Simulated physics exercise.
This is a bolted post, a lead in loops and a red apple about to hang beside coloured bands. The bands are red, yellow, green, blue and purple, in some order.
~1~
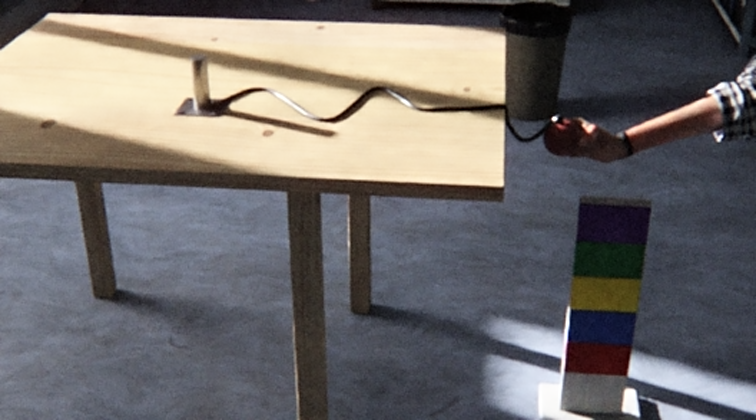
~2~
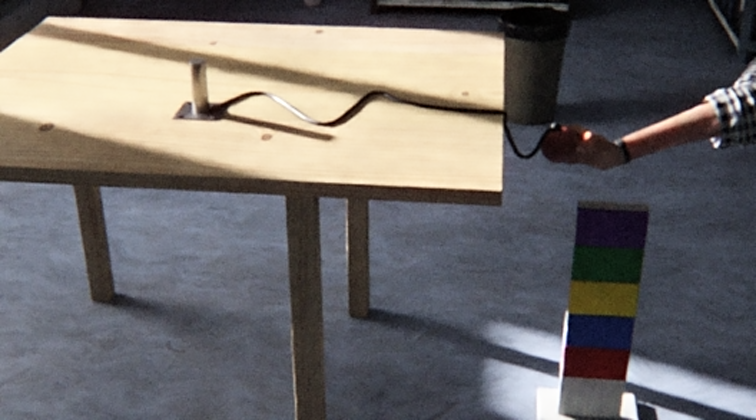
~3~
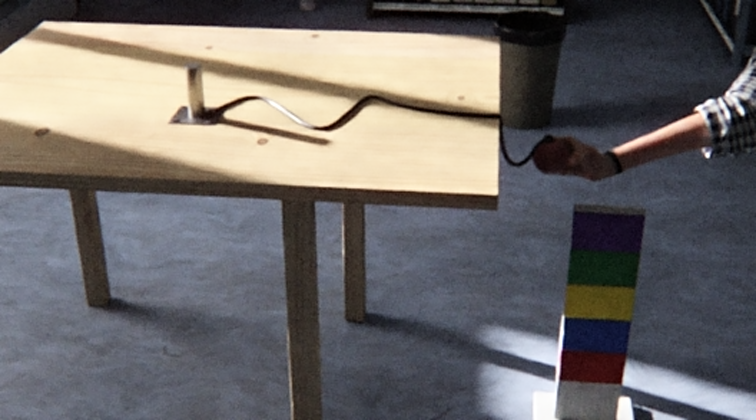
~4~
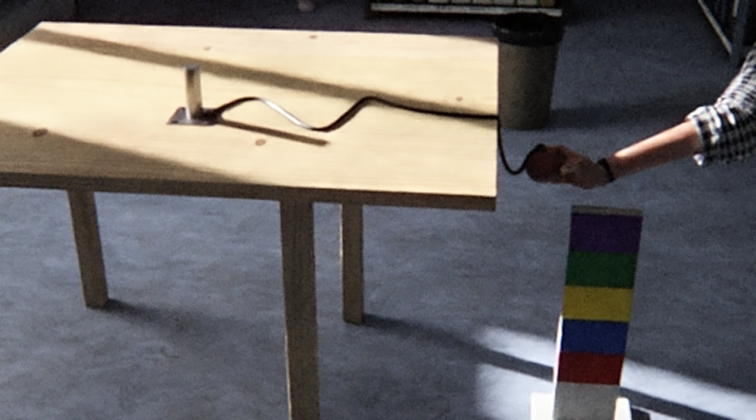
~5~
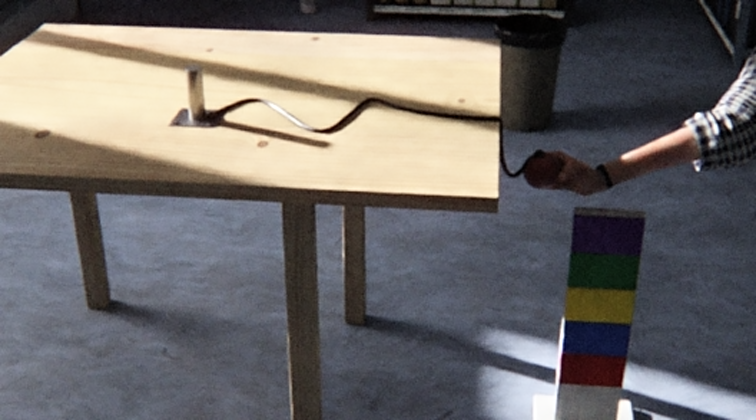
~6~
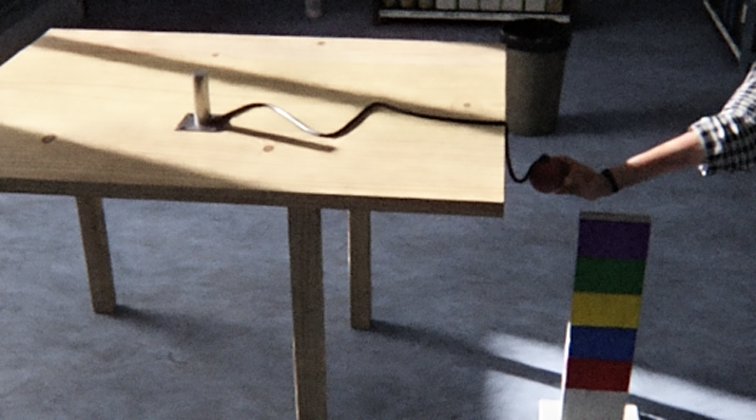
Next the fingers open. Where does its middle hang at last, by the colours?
The blue one.
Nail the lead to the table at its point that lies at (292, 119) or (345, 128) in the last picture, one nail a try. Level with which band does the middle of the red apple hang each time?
In that order: Yellow; green.
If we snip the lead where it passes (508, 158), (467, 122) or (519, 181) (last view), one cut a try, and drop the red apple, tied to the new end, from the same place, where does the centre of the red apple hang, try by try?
Try by try, around (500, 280), (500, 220) and (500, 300).
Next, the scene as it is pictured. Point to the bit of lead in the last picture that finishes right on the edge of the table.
It lies at about (388, 106).
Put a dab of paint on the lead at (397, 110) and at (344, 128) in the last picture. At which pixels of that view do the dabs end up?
The first at (506, 139), the second at (419, 122).
Early on, apple near (533, 300); level with yellow.
Midway, apple near (473, 332); level with blue.
Near the end, apple near (504, 340); level with blue.
Finally, apple near (491, 342); level with blue. The lead holds its middle at blue.
